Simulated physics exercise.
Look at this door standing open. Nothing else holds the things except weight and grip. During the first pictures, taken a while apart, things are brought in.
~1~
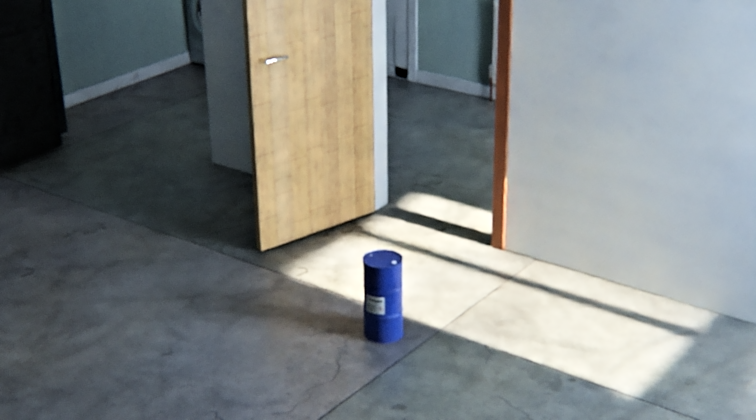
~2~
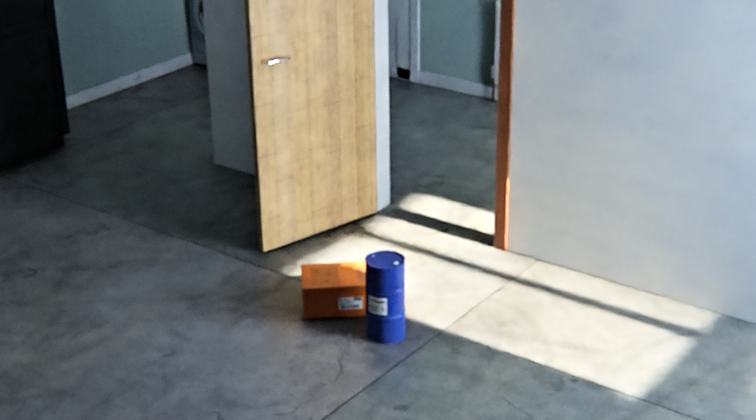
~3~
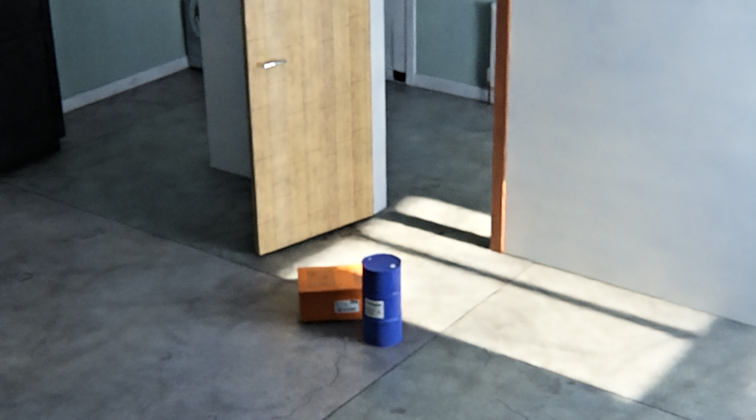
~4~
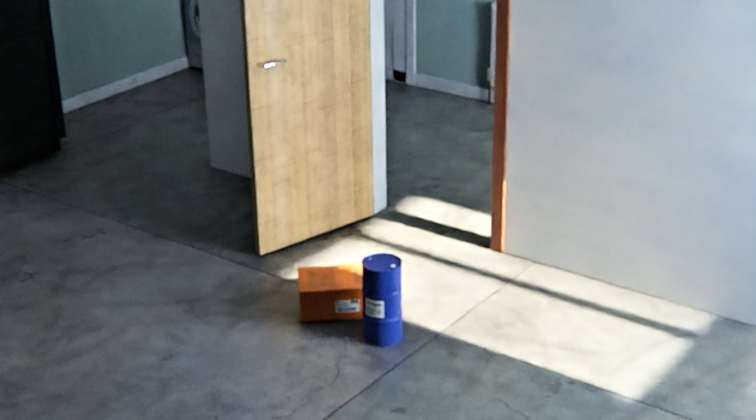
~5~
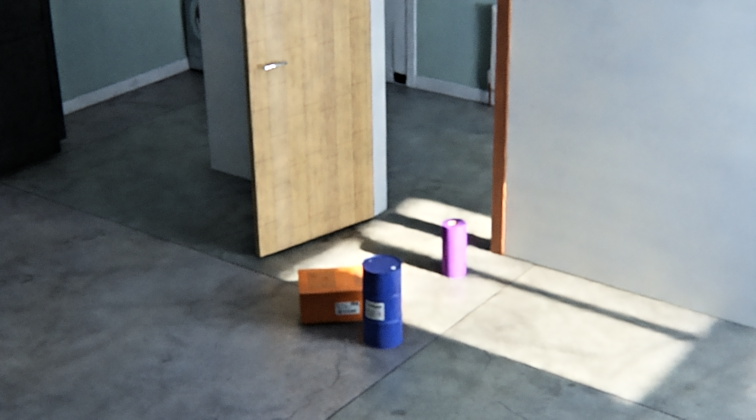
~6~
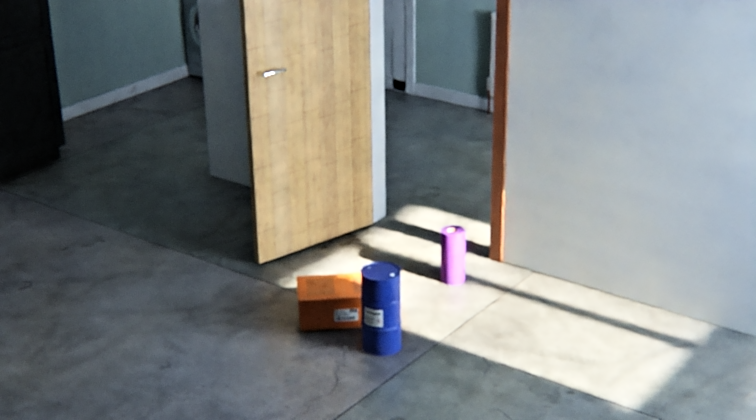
Orange box appearing beside a blue barrel near a wide-open wooden door, then a purple cylinder appearing in the sunlit doorway.
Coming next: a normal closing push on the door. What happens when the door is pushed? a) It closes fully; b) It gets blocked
The answer is a.
Then, 0.80 s past the last view, door at 60°.
Then, 1.30 s past the last view, door at 16°; purple roll displaced about its own width near (476, 253).
Finally, door at 0°; moved from the start, purple roll; the other 2 still in place. Final places as the last picture's camera would see them, purple roll near (494, 250).
